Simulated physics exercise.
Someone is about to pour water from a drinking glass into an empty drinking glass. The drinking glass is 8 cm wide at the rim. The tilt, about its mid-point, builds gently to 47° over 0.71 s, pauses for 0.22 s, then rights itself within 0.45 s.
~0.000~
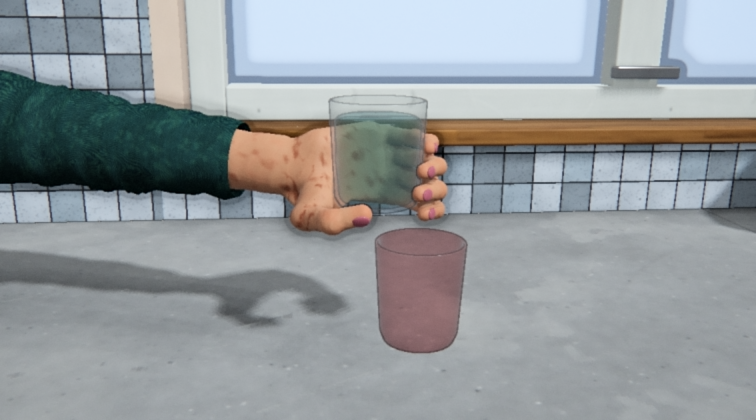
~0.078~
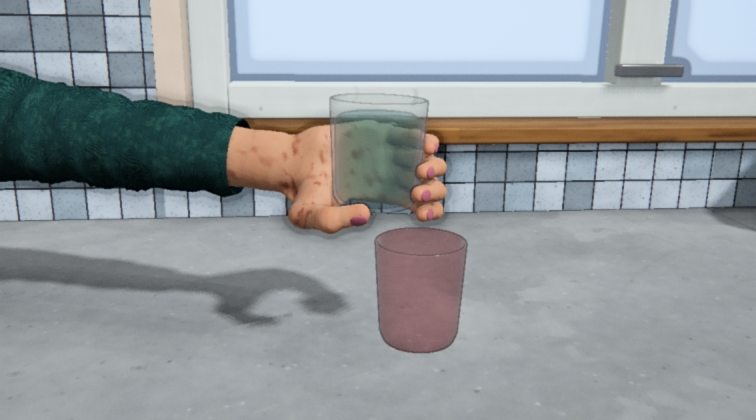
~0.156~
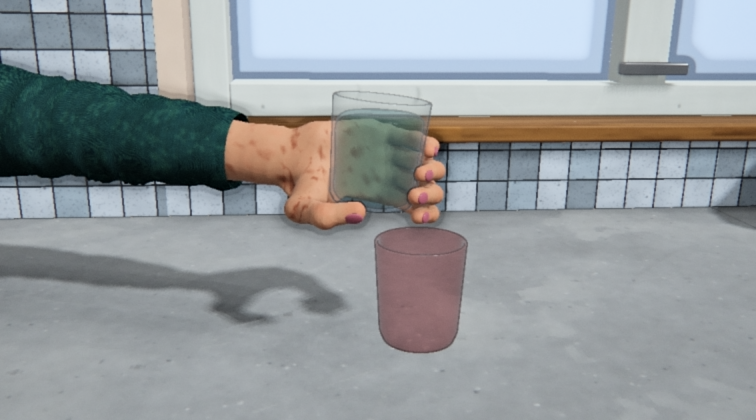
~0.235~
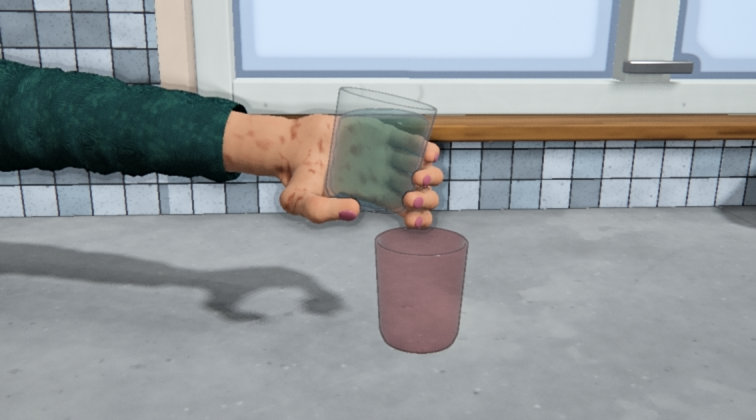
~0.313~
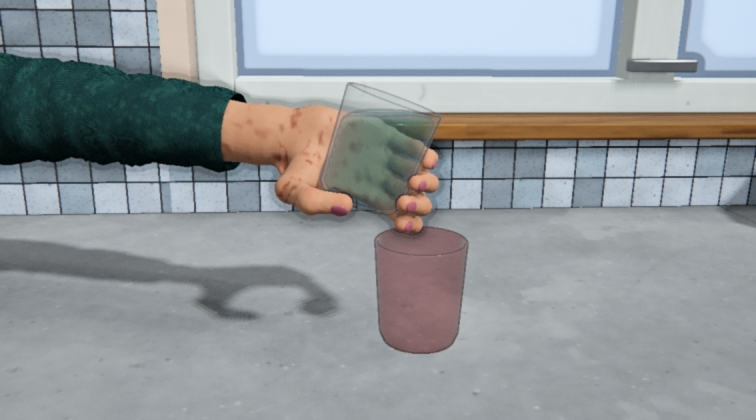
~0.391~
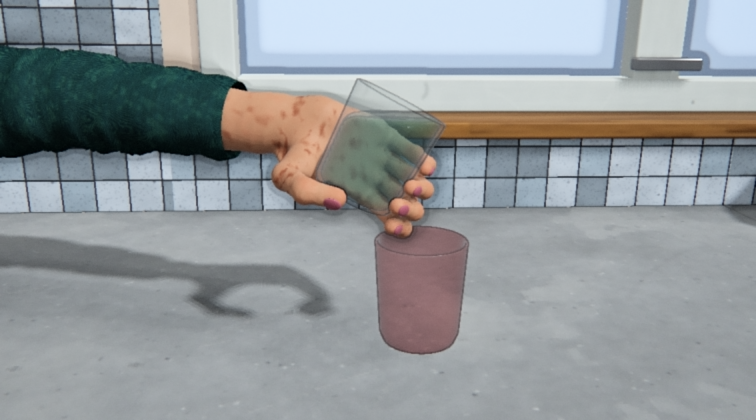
A hand slowly tilts a glass of water to the right above a reddish glass.
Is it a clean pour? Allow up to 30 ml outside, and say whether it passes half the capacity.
Outcome: A mess beside it.
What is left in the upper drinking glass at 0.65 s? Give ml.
About 300 ml.
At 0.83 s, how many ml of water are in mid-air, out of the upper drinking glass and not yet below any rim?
Some 30 ml.
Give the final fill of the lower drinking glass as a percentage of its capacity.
Near 0 in a hundred.
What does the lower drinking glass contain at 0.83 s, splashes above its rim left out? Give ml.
Some 5 ml.
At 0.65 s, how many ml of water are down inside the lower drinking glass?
Close to 5 ml.
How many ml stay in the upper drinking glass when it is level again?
Close to 260 ml.
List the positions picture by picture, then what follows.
In the first frame, it leans 0°; its right rim is at (425, 102); the water meets the walls at (347, 116) and (405, 115); the drinking glass's rim runs from (377, 245) to (464, 242).
In the second frame, it leans 1°; its right rim is at (426, 103); the water meets the walls at (347, 115) and (407, 115).
In the third frame, it leans 5°; its right rim is at (429, 105); the water meets the walls at (346, 115) and (410, 115).
In the fourth frame, it leans 12°; its right rim is at (434, 111); the water meets the walls at (349, 114) and (415, 115).
In the fifth frame, it leans 19°; its right rim is at (439, 118); the water meets the walls at (344, 118) and (423, 116).
In the sixth frame, it leans 27°; its right rim is at (442, 126); the water meets the walls at (346, 120) and (427, 117).
Then, 0.65 s in, the tilt is 46° and the drinking glass has 5 ml, the drinking glass 305 ml, and 0 ml is on the worktop.
Then, 0.83 s in, the tilt is 47° and the drinking glass has 5 ml, the drinking glass 275 ml, and 25 ml is on the worktop.
Then, 1.03 s in, the tilt is 41° and the drinking glass has 5 ml, the drinking glass 260 ml, and 55 ml is on the worktop.
Then, 1.25 s in, the tilt is 10° and the drinking glass has 5 ml, the drinking glass 260 ml, and 70 ml is on the worktop.
Finally, the drinking glass has 5 ml, the drinking glass 260 ml, and 70 ml is on the worktop.
